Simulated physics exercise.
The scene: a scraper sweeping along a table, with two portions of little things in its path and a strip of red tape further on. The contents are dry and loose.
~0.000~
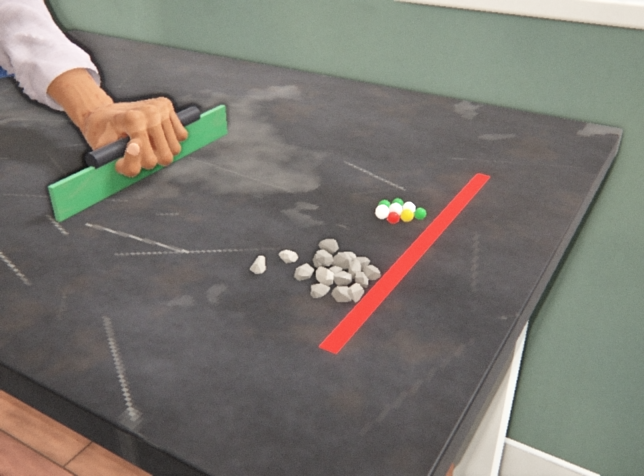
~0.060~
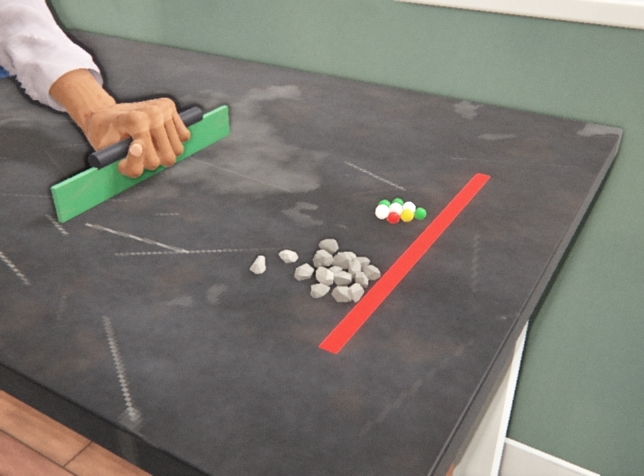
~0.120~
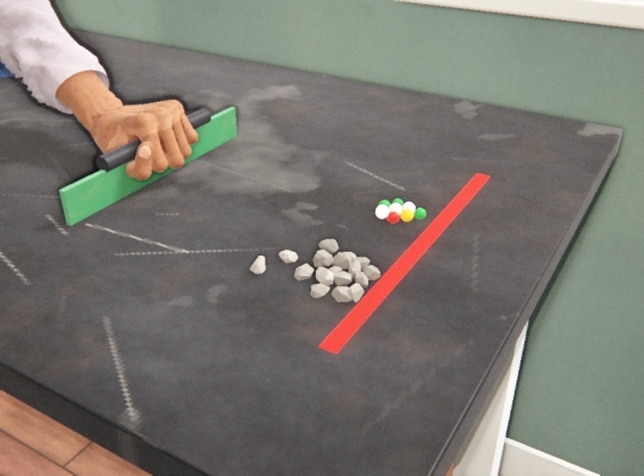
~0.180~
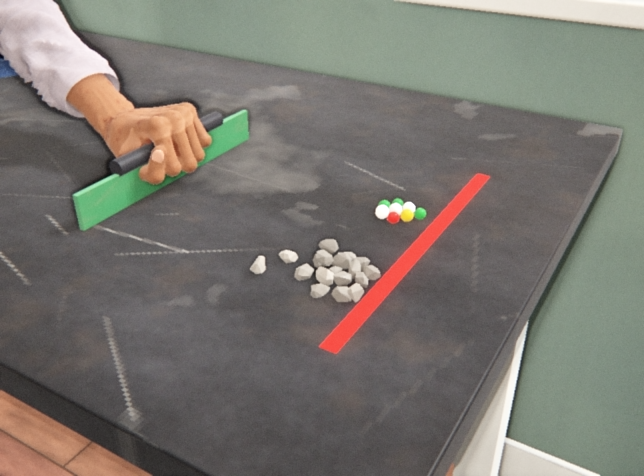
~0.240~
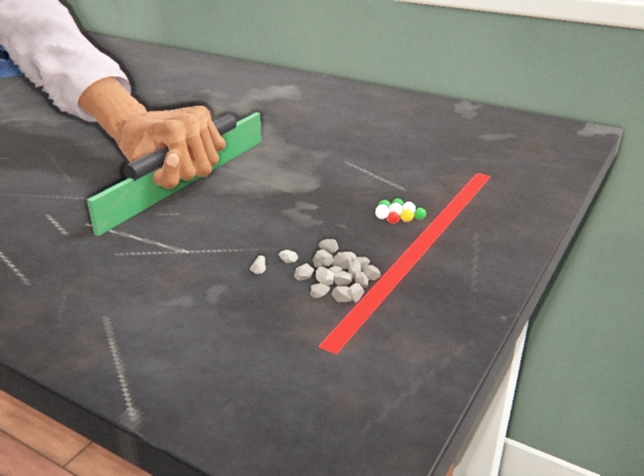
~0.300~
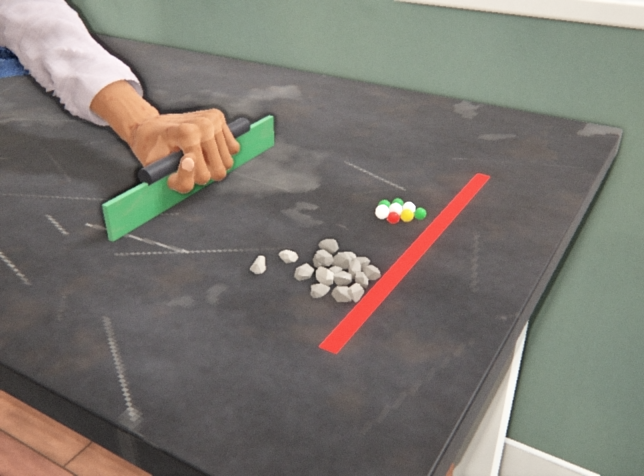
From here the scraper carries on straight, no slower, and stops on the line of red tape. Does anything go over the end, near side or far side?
The nearer handful remains up there; the farther handful partly drops off.
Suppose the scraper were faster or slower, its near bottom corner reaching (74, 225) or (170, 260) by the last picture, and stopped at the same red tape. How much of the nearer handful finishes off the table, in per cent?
Roughly 0 per cent, and 0 per cent.
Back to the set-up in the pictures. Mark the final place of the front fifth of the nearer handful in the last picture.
Close to (449, 302).
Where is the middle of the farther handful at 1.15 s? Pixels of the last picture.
Close to (466, 233).
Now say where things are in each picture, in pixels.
In the first picture, scraper (70, 195), at rest; red tape (478, 182), about a palm's width from the edge; edge at (537, 285); nearer handful (334, 271), a few bits of gravel; farther handful (396, 210), a few round plastic beads.
In the second picture, scraper (72, 196); farther handful (396, 210).
In the third picture, scraper (81, 199); nearer handful (334, 271).
In the fourth picture, scraper (94, 203); farther handful (396, 210).
In the fifth picture, scraper (108, 208); nearer handful (334, 271).
In the sixth picture, scraper (123, 213); red tape (478, 182); edge at (537, 285); nearer handful (334, 271); farther handful (396, 210).
By 0.71 s, scraper still moving, near (308, 183); nearer handful all on the table, its front near (356, 290); farther handful all on the table, its front near (420, 214).
By 1.15 s, scraper stopped at the red tape; nearer handful all on the table, its front near (448, 301); farther handful all on the table, its front near (470, 256).
By 1.43 s, scraper stopped at the red tape; nearer handful all on the table, its front near (449, 302); farther handful about a tenth over the edge.
When it is over (1.9 s), scraper stopped at the red tape; nearer handful all on the table, its front near (449, 302); farther handful every one over the edge.
